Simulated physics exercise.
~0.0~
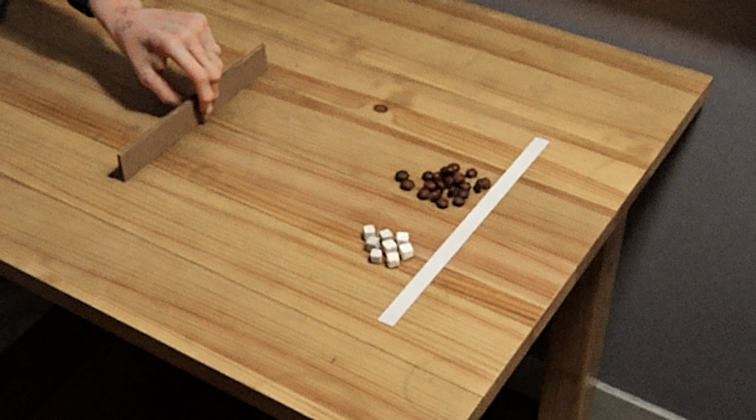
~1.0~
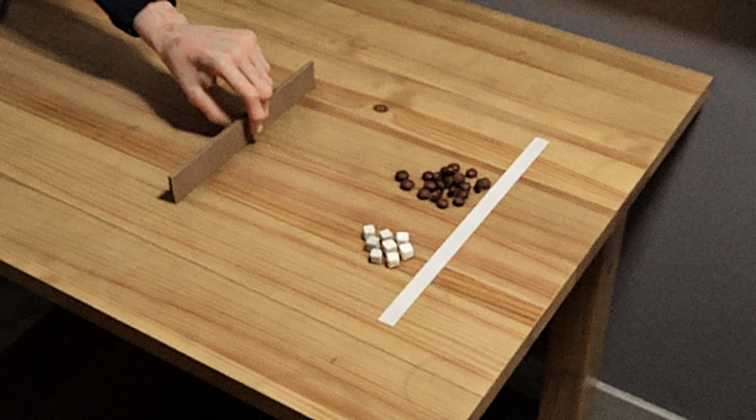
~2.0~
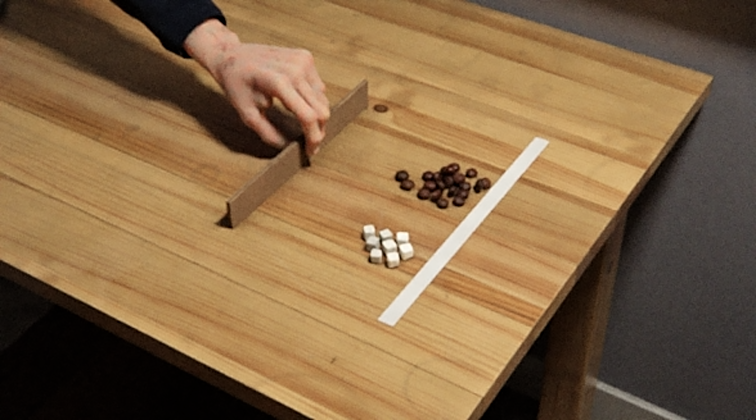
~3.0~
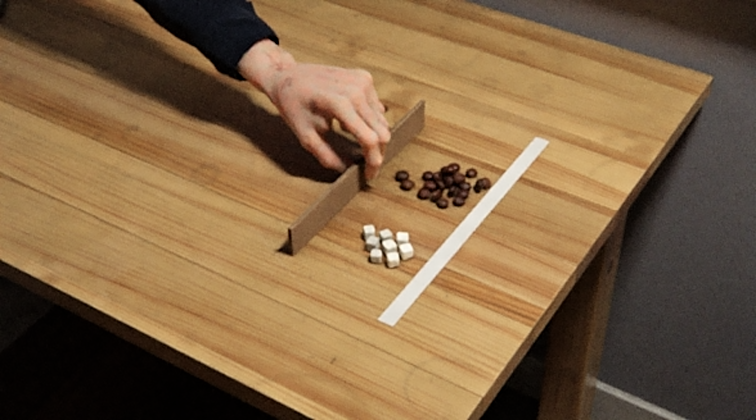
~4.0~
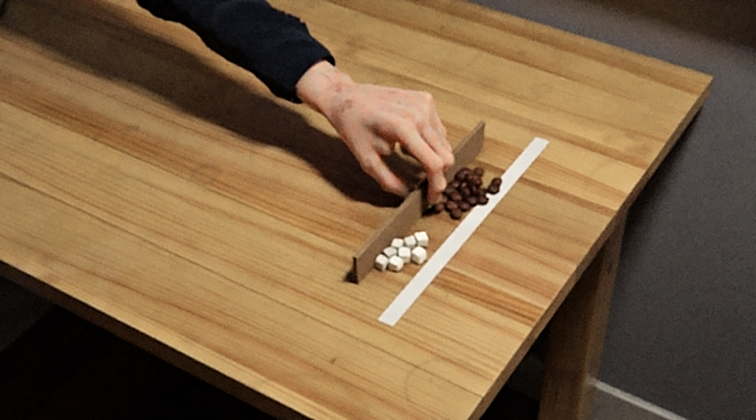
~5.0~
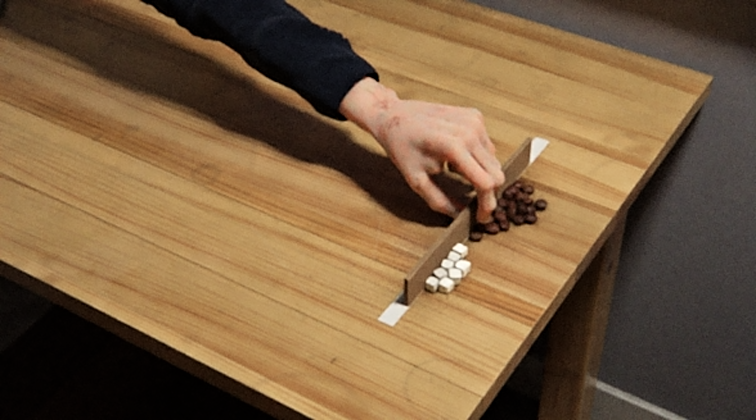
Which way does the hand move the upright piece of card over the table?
The hand moves the card to the right, towards the two heaps and the white tape.
A strip of brown card, held upright by a hand in a dark sleeve, slides across a pale wooden table seen from above at an angle. To its right lie a heap of small dark brown pieces and, nearer the viewer, a cluster of white cubes, with white tape beyond them. The card crosses bare wood while both heaps stay still. It then reaches them and pushes them right, over the tape. The card stops at the tape, with both heaps just past it, all still on the tabletop short of the edge.
